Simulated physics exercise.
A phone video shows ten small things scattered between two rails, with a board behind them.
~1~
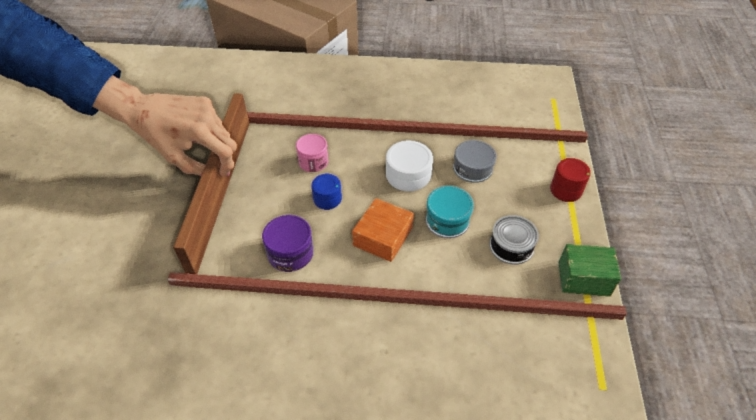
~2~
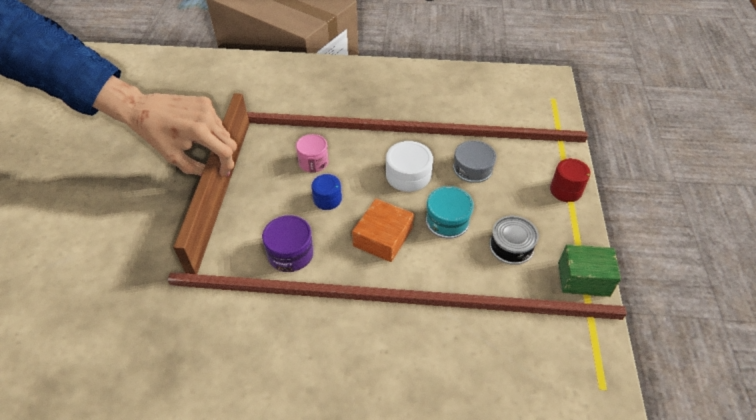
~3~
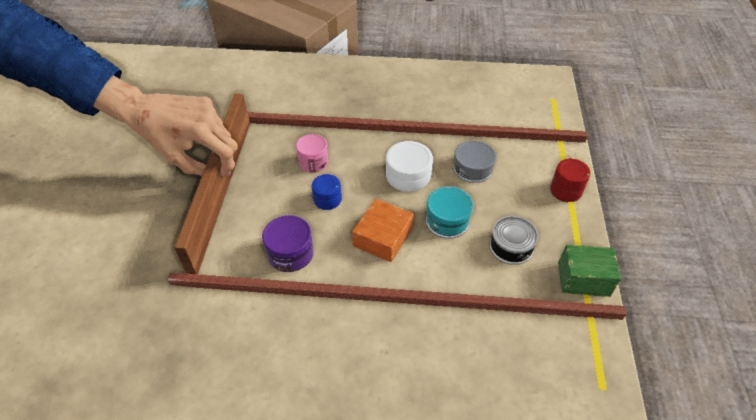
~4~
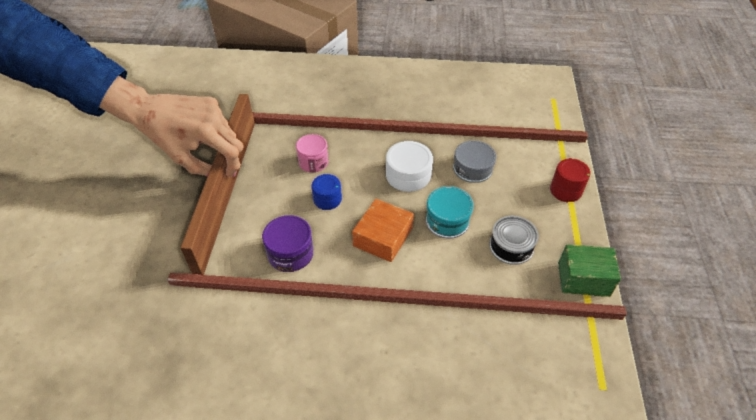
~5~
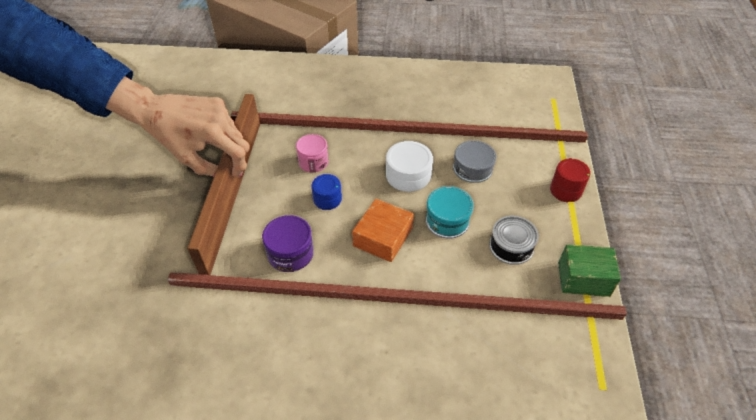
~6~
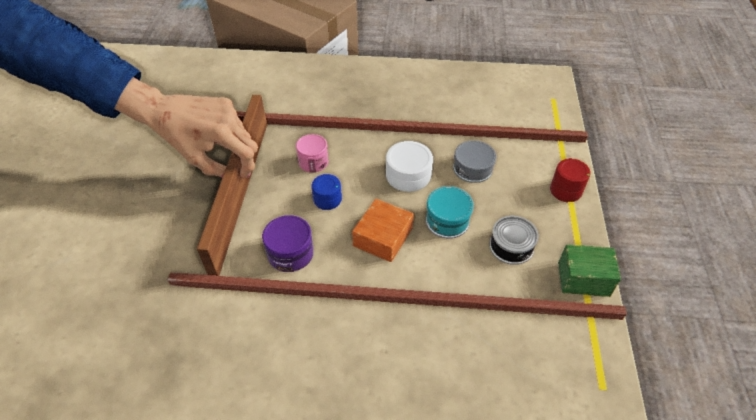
On a tabletop, a hand held a wooden board upright behind some scattered tubs, tins and blocks between two rails, then slid it slightly to the right while the scattered things stayed still.
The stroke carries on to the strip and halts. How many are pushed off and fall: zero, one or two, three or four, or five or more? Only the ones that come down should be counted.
Falling ones: Five or beyond.
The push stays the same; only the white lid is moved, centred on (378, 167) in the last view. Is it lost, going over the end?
It does not fall.
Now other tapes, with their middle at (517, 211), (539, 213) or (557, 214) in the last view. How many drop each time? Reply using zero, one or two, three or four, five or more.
In order: Either one or two, 1 or 2, five or over.
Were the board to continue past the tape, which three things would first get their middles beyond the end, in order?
The green block goes first, followed by the red lid and then the black tin.
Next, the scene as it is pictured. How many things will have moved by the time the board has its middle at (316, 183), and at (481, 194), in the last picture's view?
That gives 3 for the first and 9 for the second.
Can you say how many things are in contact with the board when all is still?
The count is 5.
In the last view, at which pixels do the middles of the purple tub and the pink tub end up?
You'll find the purple tub at roughly (615, 280) and the pink tub at roughly (581, 150).
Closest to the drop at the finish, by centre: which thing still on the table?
The answer is the orange block.
Early on, none off yet; green block at rest near (588, 270); red lid at rest near (570, 180); black tin at rest near (513, 240).
Finally, the number that fall off is five or more; lost, turquoise pot, grey tin, black tin, red lid and green block.
